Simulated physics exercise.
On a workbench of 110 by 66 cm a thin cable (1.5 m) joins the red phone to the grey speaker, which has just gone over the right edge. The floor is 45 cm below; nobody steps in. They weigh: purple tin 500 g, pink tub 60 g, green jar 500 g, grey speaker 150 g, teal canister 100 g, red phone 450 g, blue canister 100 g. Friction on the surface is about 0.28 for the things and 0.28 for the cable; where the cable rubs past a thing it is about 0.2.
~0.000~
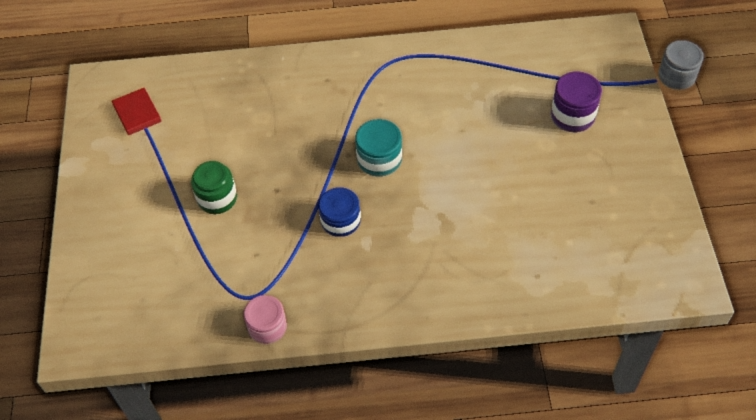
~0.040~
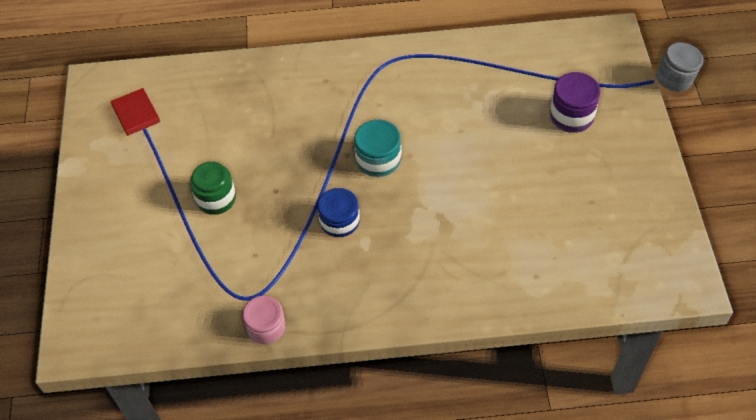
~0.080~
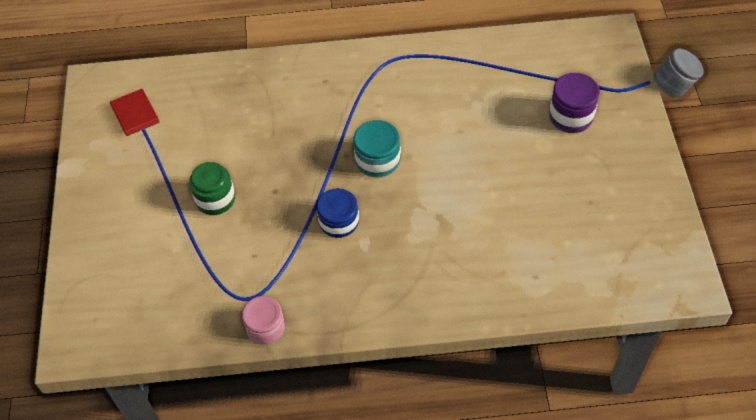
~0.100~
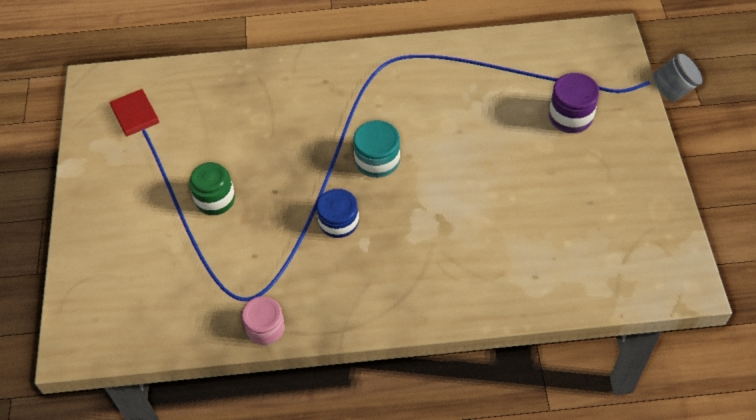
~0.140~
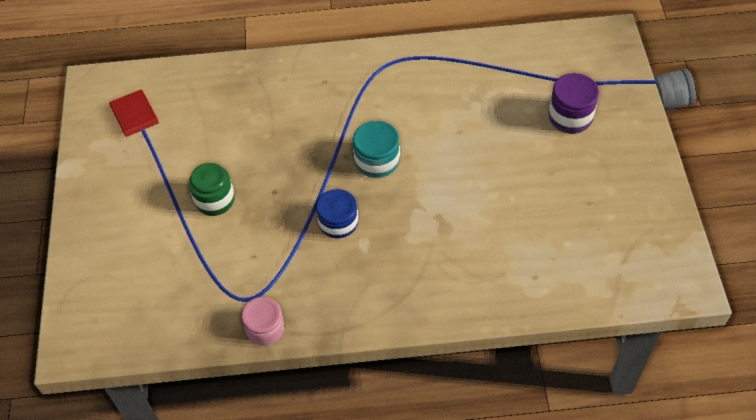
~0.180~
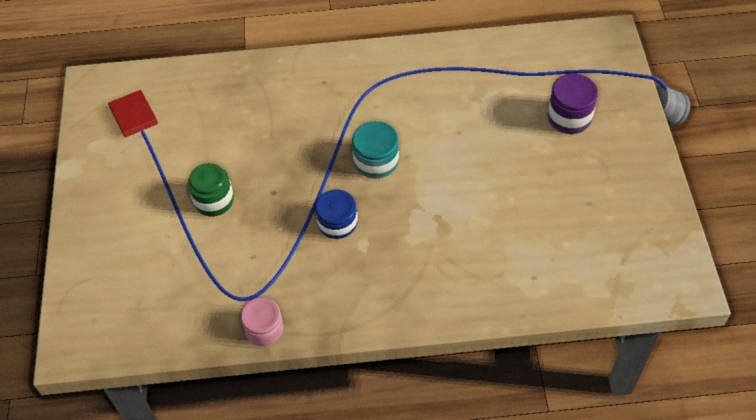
On a wooden workbench, a grey speaker tipping and sinking at the right edge, its thin blue cable shifting beside a purple tin.
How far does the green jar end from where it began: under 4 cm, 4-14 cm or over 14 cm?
Result: Green jar stays in the low band.
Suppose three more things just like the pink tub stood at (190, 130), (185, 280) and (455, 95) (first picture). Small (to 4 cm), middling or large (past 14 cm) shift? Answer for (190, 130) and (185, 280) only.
In that order: Small, small.
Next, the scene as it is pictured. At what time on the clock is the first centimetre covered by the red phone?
About: Red phone not at all.
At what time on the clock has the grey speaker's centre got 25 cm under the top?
About: 0.30 s.
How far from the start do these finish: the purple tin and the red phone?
About: Purple tin 0 cm, red phone 0 cm.
After 0.4 s, the cable's tail end at (143, 132); grey speaker over the edge.
After 0.7 s, the cable's tail end at (143, 132); grey speaker over the edge.
After 0.9 s, the cable's tail end at (143, 132); grey speaker over the edge.
After 1.2 s, the cable's tail end at (143, 132); grey speaker over the edge.
After 2.4 s, the cable's tail end at (143, 132); green jar 1 cm off its start at (208, 173), grey speaker over the edge.
